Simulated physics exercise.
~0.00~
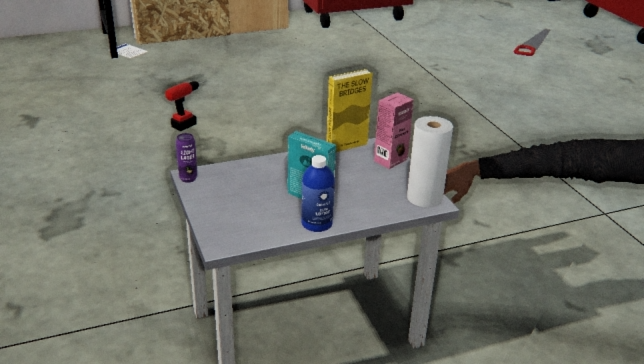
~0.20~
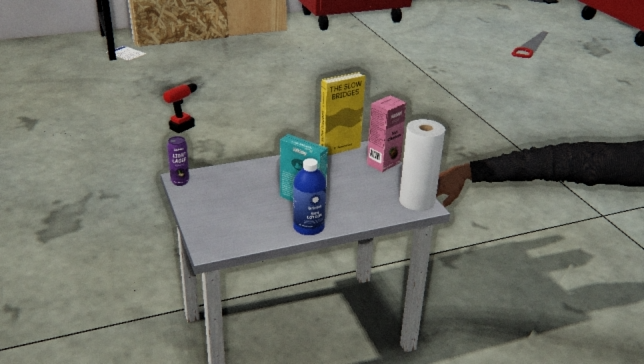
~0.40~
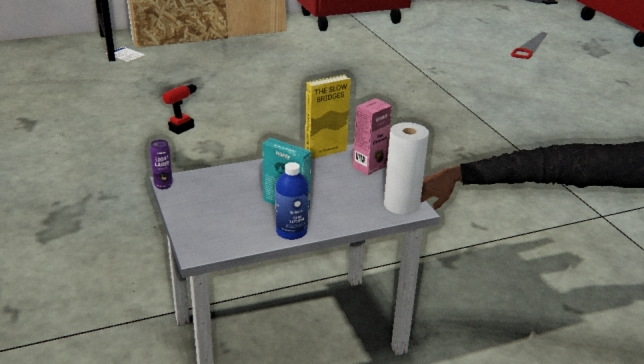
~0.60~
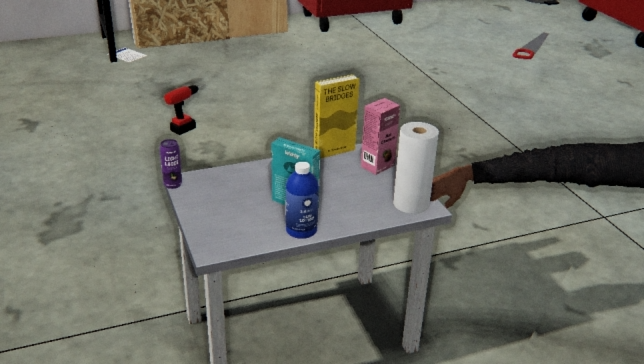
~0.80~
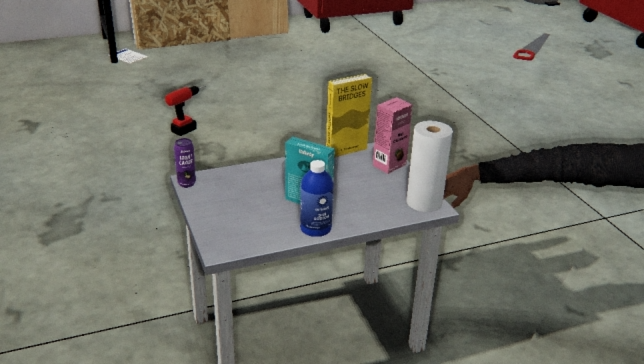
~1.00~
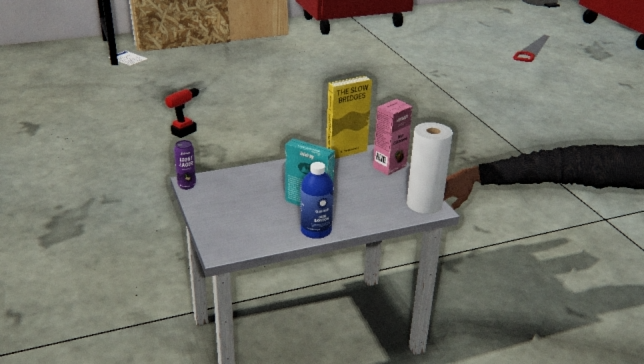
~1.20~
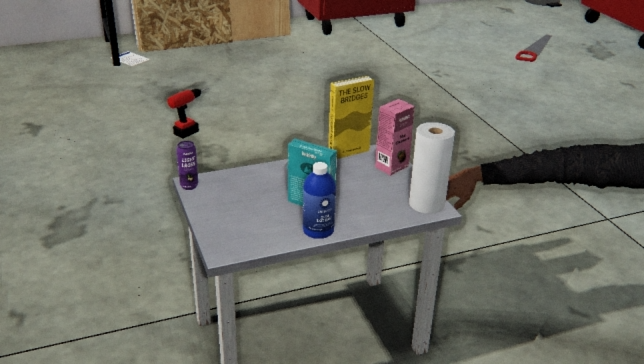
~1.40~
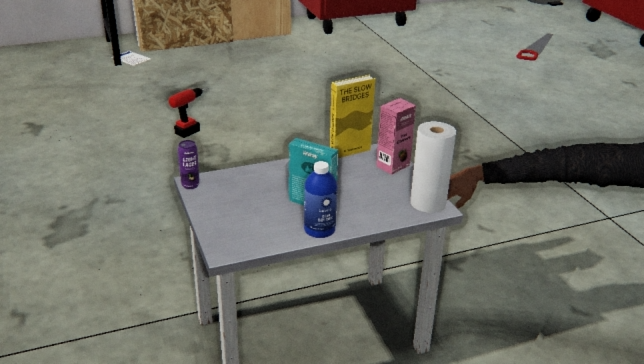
The footage shows a hand at the right edge of a small grey table holding a purple can, turquoise packet, blue bottle, yellow book, pink carton and white roll; the table shifts left, then back right, and comes to rest with all six items still upright.
